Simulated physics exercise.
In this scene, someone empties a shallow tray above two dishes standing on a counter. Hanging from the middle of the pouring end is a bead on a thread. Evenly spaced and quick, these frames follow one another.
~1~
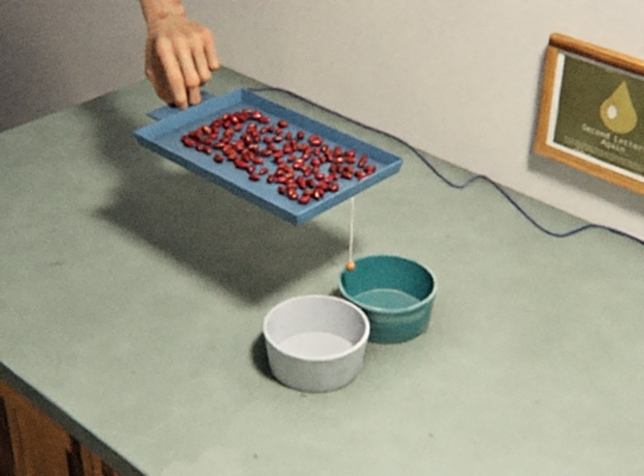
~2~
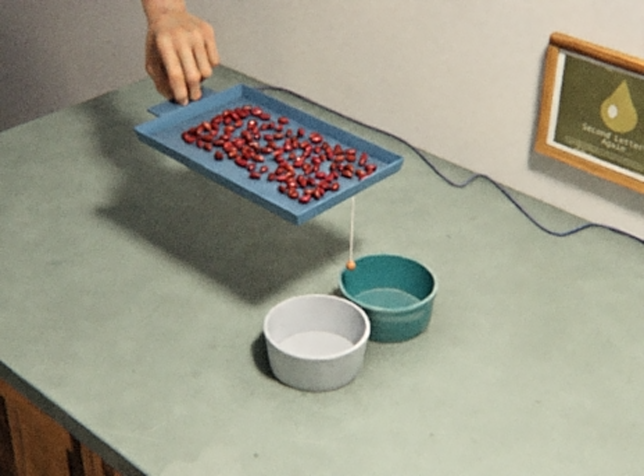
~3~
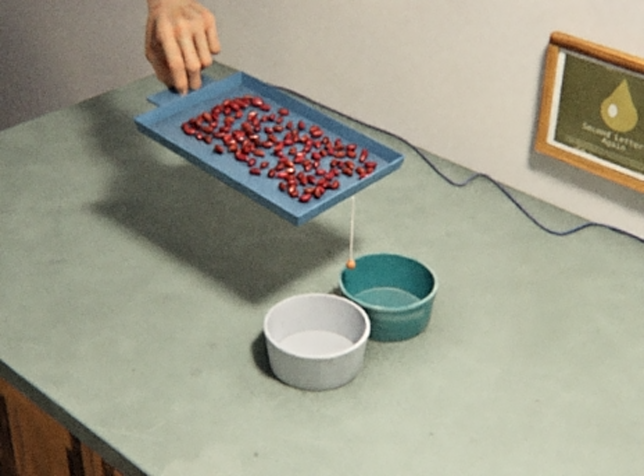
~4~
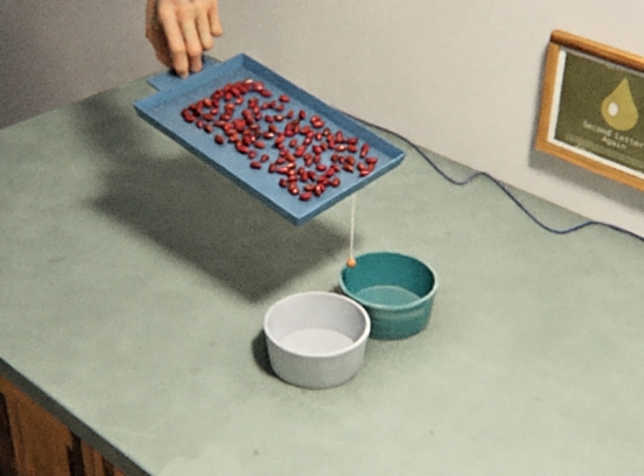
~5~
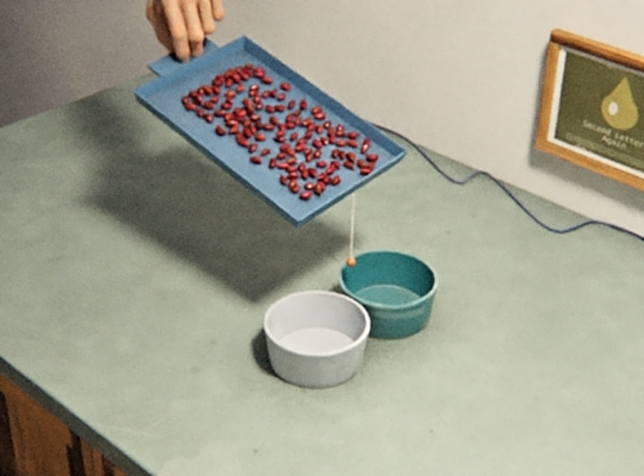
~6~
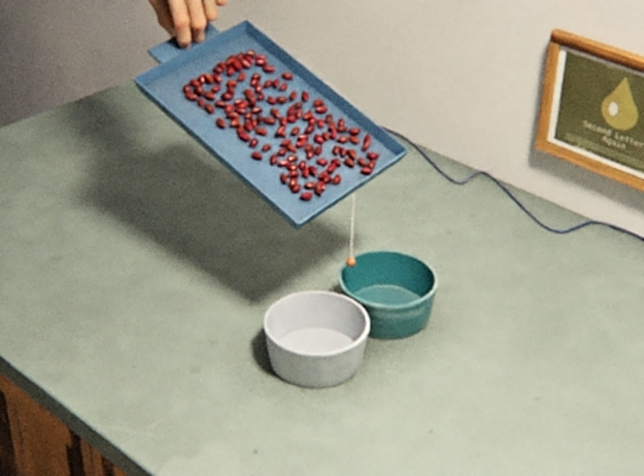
A hand raised the back of a blue tray of red kidney beans, steadily steepening it above a white dish and a teal one, while the pouring end dipped slightly toward its left corner.
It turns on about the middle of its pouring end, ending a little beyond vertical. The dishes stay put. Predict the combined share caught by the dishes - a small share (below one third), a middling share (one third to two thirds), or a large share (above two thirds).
A large share, above two thirds.
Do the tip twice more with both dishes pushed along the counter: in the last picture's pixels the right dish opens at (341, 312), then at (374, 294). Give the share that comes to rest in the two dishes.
About 80 per cent, then about 70 per cent.
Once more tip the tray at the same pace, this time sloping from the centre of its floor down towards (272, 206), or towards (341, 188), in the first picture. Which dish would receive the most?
Tries in order: The one to the left, the one to the right.
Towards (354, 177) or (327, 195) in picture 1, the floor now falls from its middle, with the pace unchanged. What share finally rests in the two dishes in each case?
About 60 % and about 80 %.
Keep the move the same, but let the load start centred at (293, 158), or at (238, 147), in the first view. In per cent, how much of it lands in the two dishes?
In order, about 90 and 90 in a hundred.
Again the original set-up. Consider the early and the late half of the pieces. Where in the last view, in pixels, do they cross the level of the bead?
Close to (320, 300), then close to (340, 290).
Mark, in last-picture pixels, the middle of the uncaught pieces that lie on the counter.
Close to (428, 372).
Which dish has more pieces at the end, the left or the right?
Looks like the left-placed one wins this one.
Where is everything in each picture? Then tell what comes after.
In the first frame, corners of the pouring end (297, 212) and (399, 159), level; middle of the load (280, 153), kidney beans; left dish (354, 363); right dish (424, 316); bead on its thread (350, 266).
In the second frame, corners of the pouring end (297, 212) and (400, 158), level; middle of the load (280, 150).
In the third frame, corners of the pouring end (298, 213) and (401, 156), tipped barely, lowest at the left corner; middle of the load (281, 145).
In the fourth frame, corners of the pouring end (299, 215) and (402, 153), tipped a little, lowest at the left corner; middle of the load (282, 136).
In the fifth frame, corners of the pouring end (299, 217) and (403, 150), tipped clearly, lowest at the left corner; middle of the load (282, 128).
In the sixth frame, corners of the pouring end (299, 220) and (404, 150), tipped clearly, lowest at the left corner; middle of the load (284, 121); left dish (354, 359); right dish (424, 312).
Just after the last frame, tray tipped steeply; almost all on the tray; just a few in the air.
A moment on, tray tipped past a quarter turn; roughly two thirds on the tray; roughly a quarter in the left dish; just a few outside both; just a few in the air.
Further on, tray tipped past a quarter turn; the larger part in the left dish; about a tenth in the right dish; about a tenth outside both.
When it is over, tray tipped past a quarter turn; the larger part in the left dish; about a tenth in the right dish; about a tenth outside both.
